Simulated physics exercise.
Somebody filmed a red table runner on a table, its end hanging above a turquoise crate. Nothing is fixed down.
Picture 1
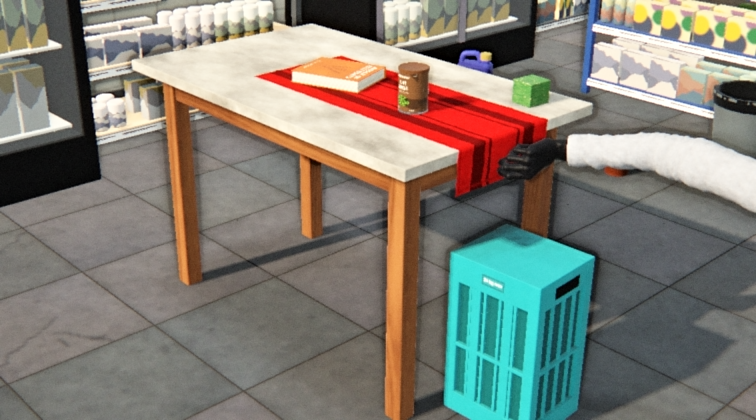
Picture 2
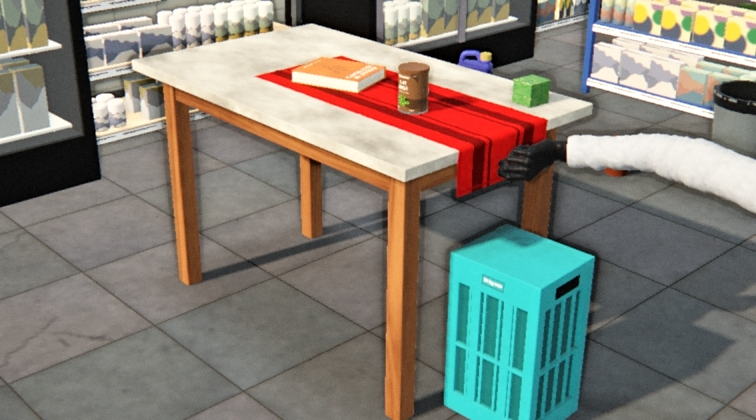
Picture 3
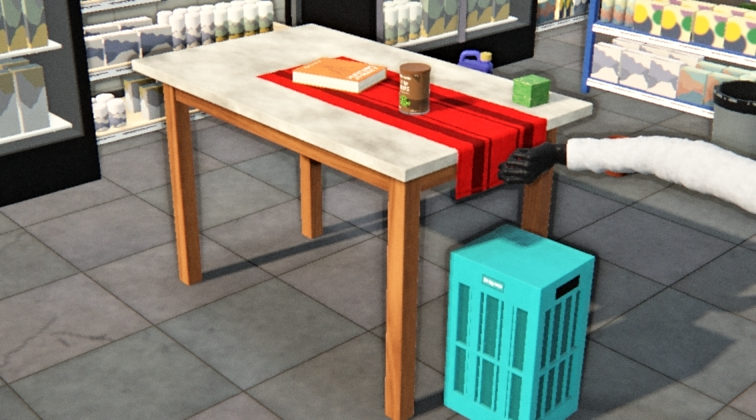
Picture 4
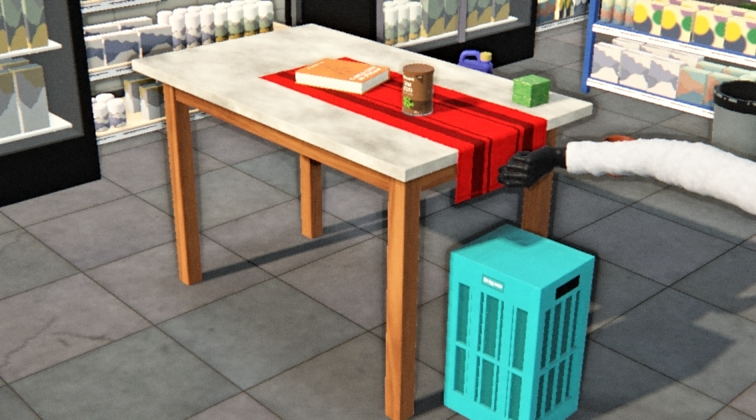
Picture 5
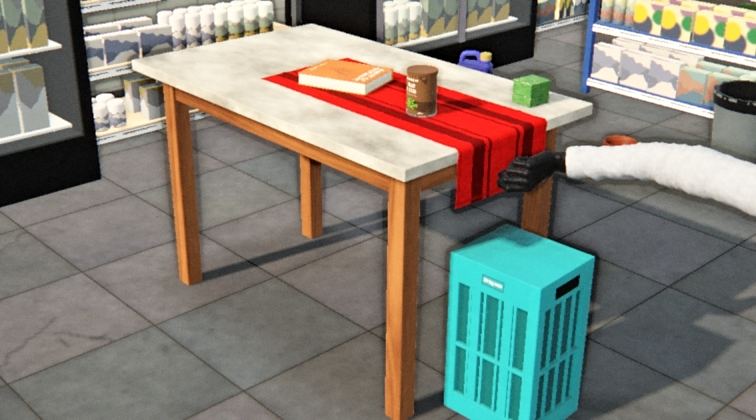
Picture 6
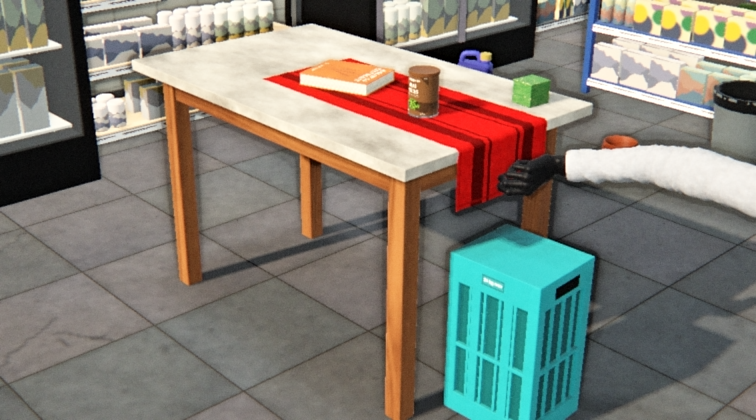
In a store aisle, a black-gloved hand at the front edge of a table draws a red runner slightly downward above a turquoise crate; the orange book and brown tin shift slightly with it, while the green block stays still.
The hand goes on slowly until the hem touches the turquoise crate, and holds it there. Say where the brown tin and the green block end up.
The brown tin stays on the table; the green block remains up there.
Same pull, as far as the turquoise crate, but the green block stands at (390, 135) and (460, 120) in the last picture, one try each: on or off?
First, it remains up there; second, it falls off.
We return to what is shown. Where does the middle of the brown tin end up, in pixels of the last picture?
Its middle is at (465, 104).
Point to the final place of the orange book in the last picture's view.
Near (382, 88).
Then, 0.54 s past the final frame, hem going down; tin carried along near (449, 100); block still.
Then, 1.08 s past the final frame, hem on the crate; tin carried along near (465, 104); block still.
When it is over, hem on the crate; tin carried along near (465, 104); block still. The brown tin remains up there and the green block keeps clear of the edge.
